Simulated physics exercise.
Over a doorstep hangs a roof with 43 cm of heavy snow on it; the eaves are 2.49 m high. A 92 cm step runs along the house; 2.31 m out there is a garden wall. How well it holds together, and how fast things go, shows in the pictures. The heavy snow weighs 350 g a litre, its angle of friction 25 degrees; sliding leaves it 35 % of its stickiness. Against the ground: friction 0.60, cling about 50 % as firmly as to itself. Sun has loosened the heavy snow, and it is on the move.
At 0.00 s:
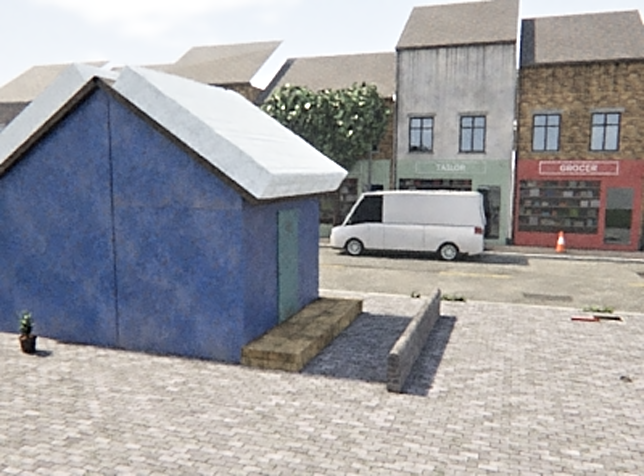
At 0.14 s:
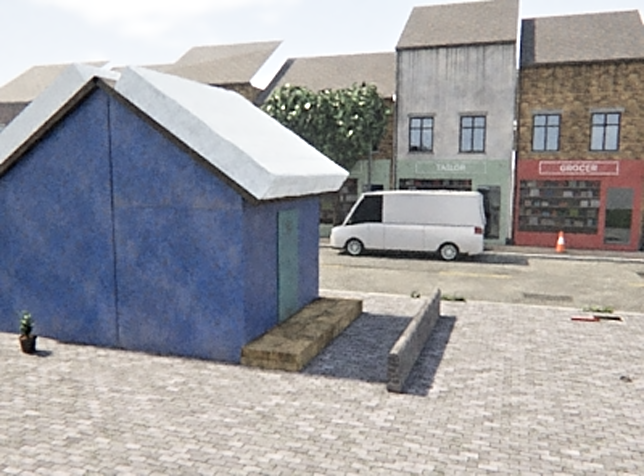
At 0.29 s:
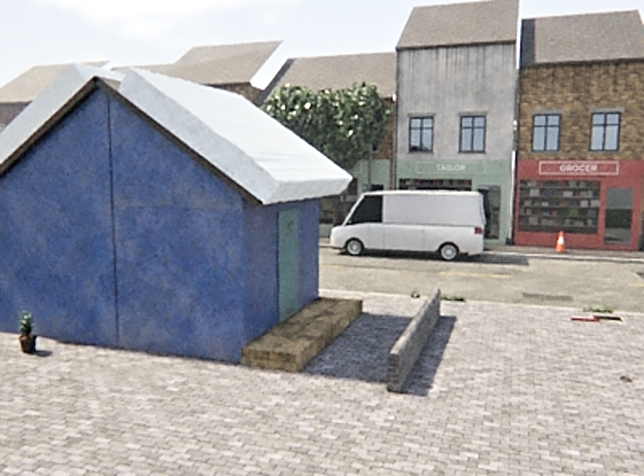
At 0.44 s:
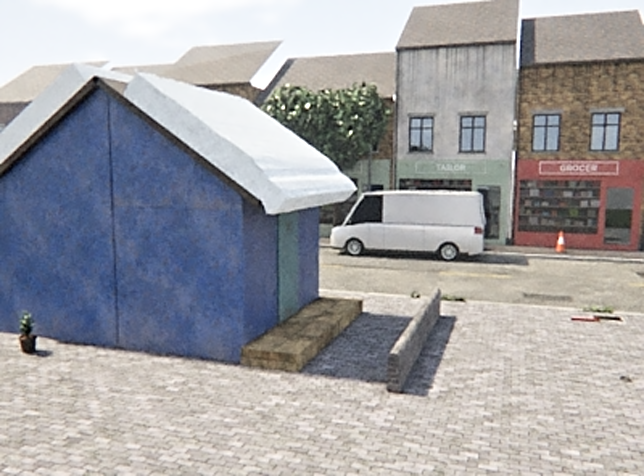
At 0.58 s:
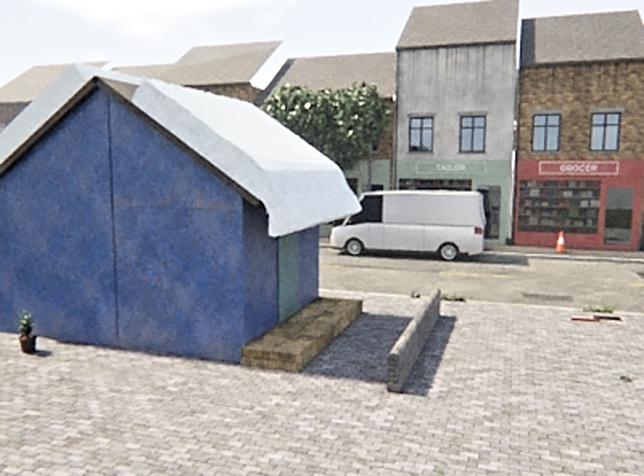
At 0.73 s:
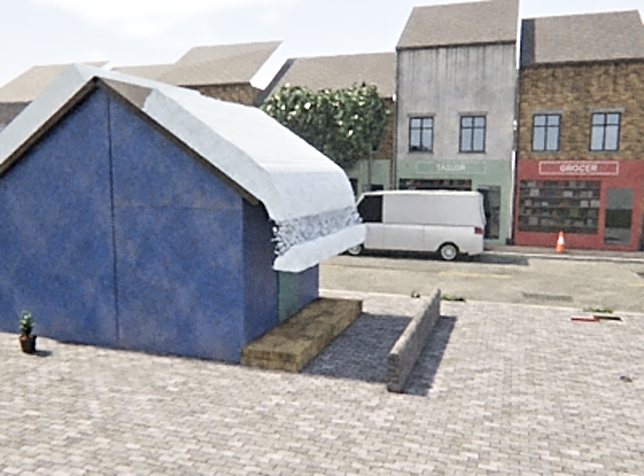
On a paved square across from a tailor and a grocer, a thick layer of snow slid slowly down a blue house's roof, drooped over the edge above the step, and began to crack.
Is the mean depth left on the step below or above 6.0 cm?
The result is above 6.0 cm.
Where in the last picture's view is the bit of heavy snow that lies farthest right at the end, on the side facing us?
At about (625, 412).
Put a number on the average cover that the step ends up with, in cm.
Some 12 cm.
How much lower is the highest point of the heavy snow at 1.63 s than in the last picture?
About 1.5 m.
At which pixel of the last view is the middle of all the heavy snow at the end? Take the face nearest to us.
Near (365, 361).
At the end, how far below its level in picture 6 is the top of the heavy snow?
Some 3.4 m.
After 1.14 s, 66 % of the snow is still up on the roof and 34 % is falling or down.
After 1.63 s, 16 % of the snow is still up on the roof and 84 % is falling or down.
After 2.11 s, none of the snow is still up on the roof and all is falling or down.
After 2.60 s, none of the snow is still up on the roof and all is falling or down.
After 3.20 s, at the end, none of the snow is still up on the roof and the snow on the step is 12 cm deep on average.
